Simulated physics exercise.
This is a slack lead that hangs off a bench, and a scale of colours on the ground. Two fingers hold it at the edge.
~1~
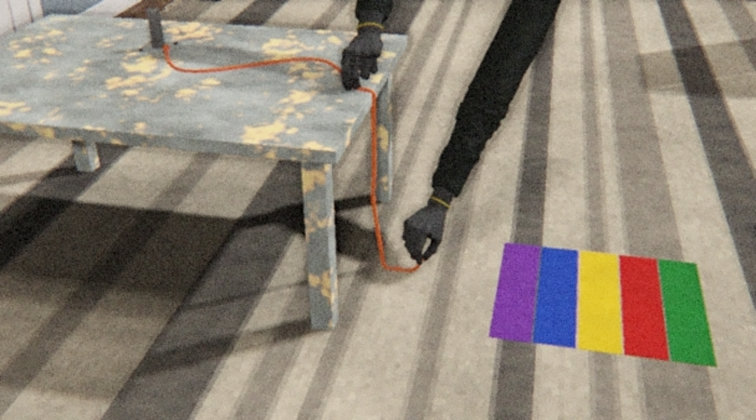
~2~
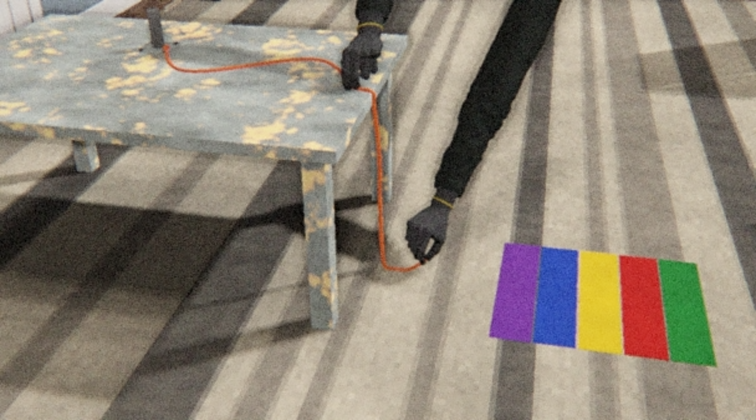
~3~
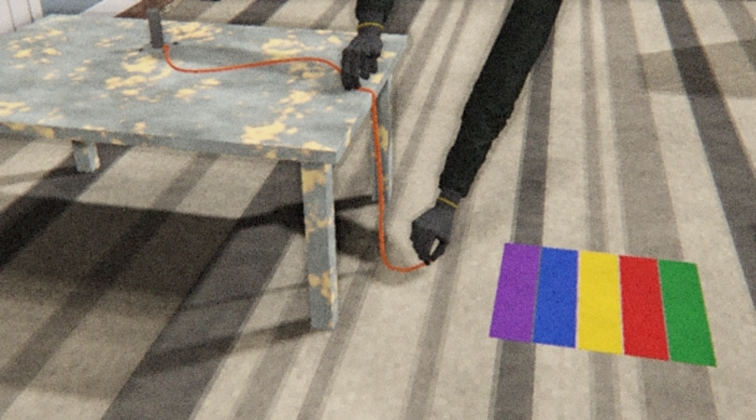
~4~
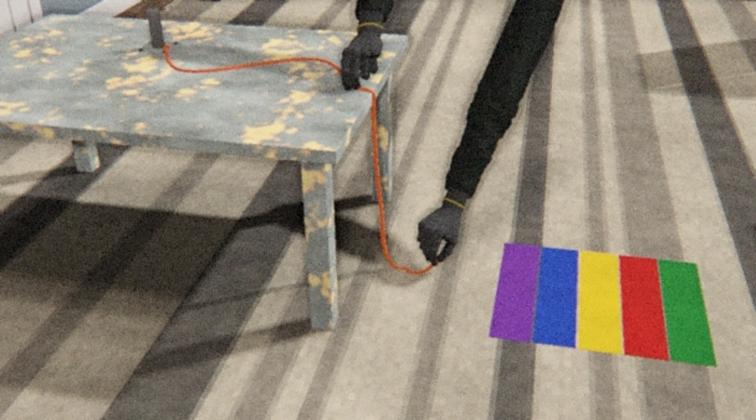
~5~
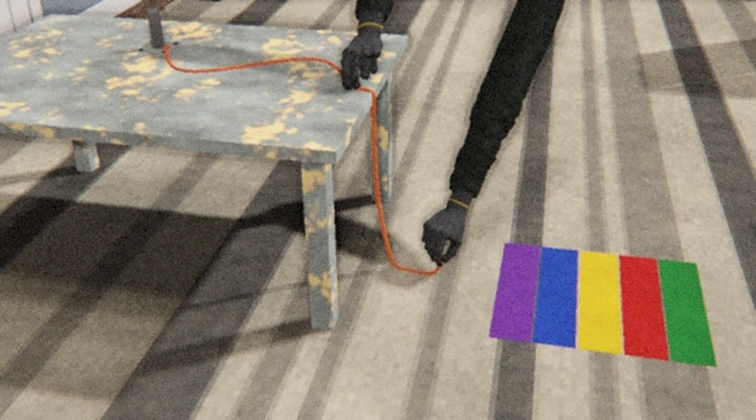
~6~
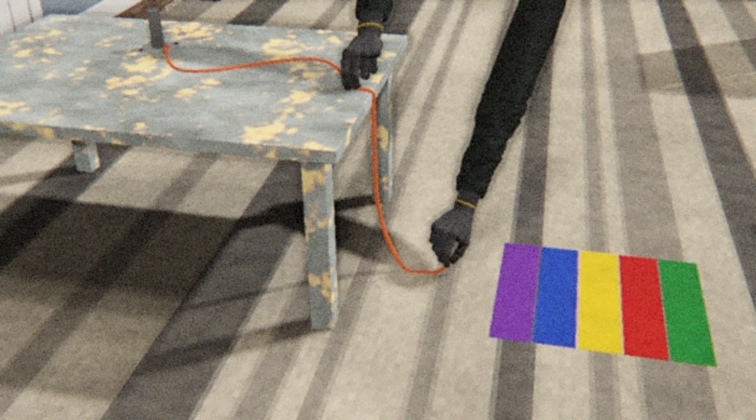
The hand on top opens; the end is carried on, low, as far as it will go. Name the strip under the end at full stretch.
The end stops over the red strip.
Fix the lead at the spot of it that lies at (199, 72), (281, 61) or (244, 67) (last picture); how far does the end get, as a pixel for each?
Try by try, around (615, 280), (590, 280) and (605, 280).
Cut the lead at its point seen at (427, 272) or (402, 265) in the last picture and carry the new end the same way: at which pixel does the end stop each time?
In that order: (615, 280) and (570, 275).
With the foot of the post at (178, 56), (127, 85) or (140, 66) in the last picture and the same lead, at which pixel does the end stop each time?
About (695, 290), (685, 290) and (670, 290).
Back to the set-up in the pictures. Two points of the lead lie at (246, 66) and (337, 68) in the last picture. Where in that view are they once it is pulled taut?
The first at (284, 65), the second at (381, 86).
Soon after, end near (573, 277); over blue.
After that, end near (622, 282); over yellow.
At the stop, end near (651, 286); over red. It gets as far as the red strip.
